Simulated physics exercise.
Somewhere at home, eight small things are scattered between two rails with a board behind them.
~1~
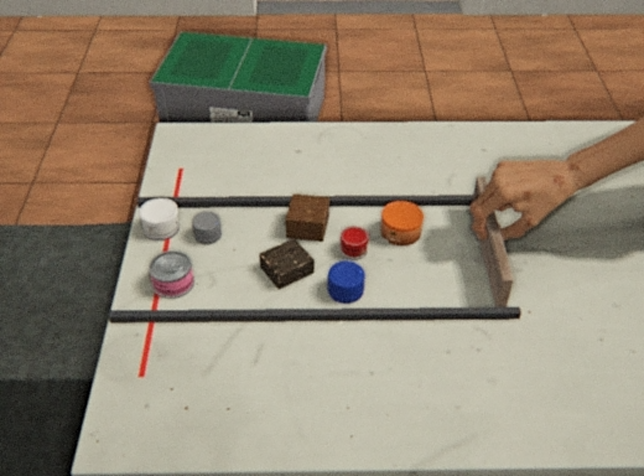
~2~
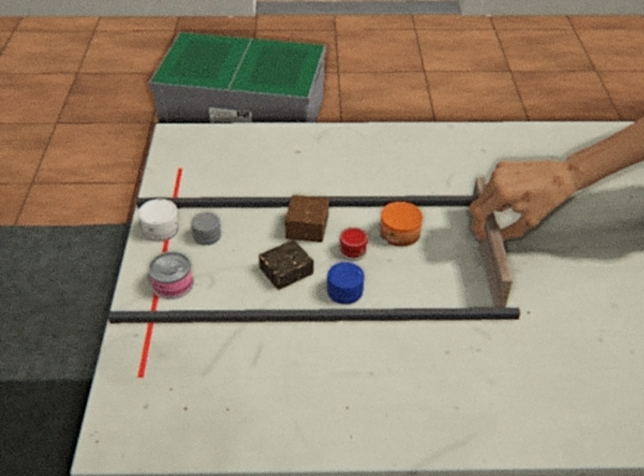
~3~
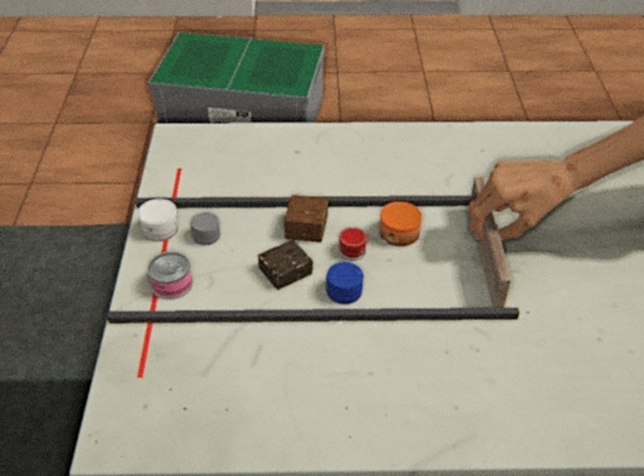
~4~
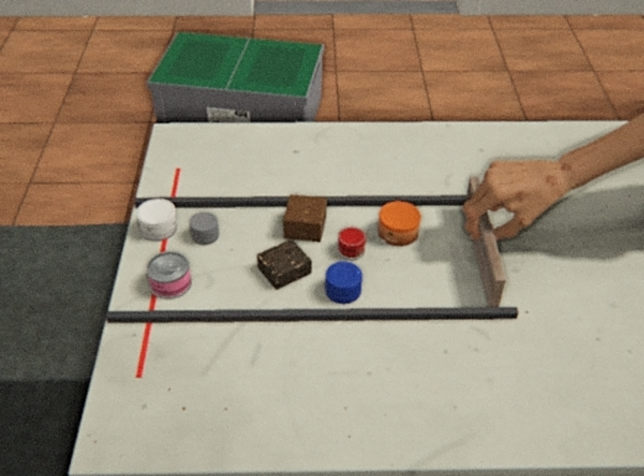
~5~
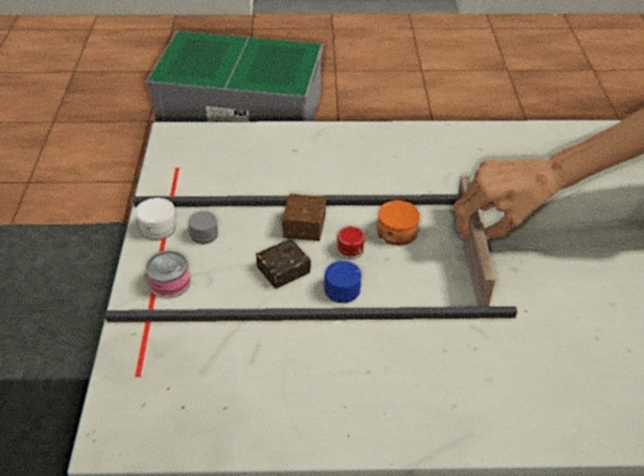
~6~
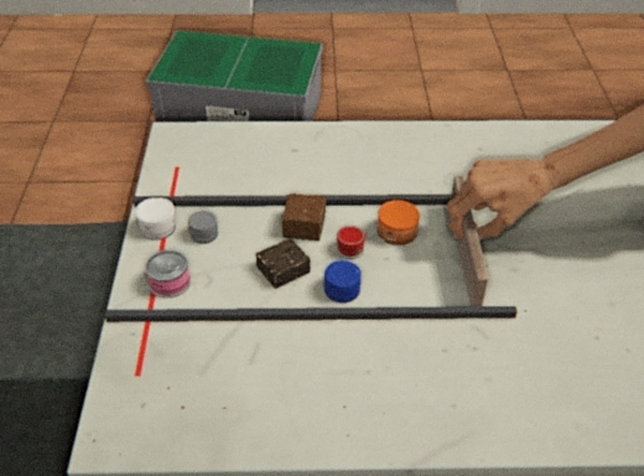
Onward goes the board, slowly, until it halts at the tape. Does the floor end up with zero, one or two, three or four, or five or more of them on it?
It ends up with three or four.
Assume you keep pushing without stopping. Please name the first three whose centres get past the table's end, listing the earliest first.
White tin, brown block, pink pot.
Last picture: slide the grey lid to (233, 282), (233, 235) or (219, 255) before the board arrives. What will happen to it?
Try one: It ends up off. Try two: It ends up off. Try three: It ends up off.
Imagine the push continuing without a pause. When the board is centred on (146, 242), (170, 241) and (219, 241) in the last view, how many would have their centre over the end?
First 5, next 3, last 1.
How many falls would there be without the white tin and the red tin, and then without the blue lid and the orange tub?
Count of fallen: 3 / 3.
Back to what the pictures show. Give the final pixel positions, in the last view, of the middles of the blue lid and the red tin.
Final spots - blue lid (132, 293), red tin (147, 244).
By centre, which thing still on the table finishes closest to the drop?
The black block.
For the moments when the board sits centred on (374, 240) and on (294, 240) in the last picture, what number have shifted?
2 and 6.
Soon after, none off yet; white tin at rest near (156, 219); pink pot at rest near (168, 274); grey lid at rest near (203, 228).
After that, none off yet; white tin at rest near (156, 219); pink pot at rest near (168, 274); grey lid displaced a little near (191, 229).
And then, none off yet; white tin tilting a little near (110, 220); pink pot displaced about its own width near (133, 285); grey lid displaced about its own width near (166, 241).
In the end, the number that fall off is three or four; gone, brown block, grey lid, pink pot and white tin.
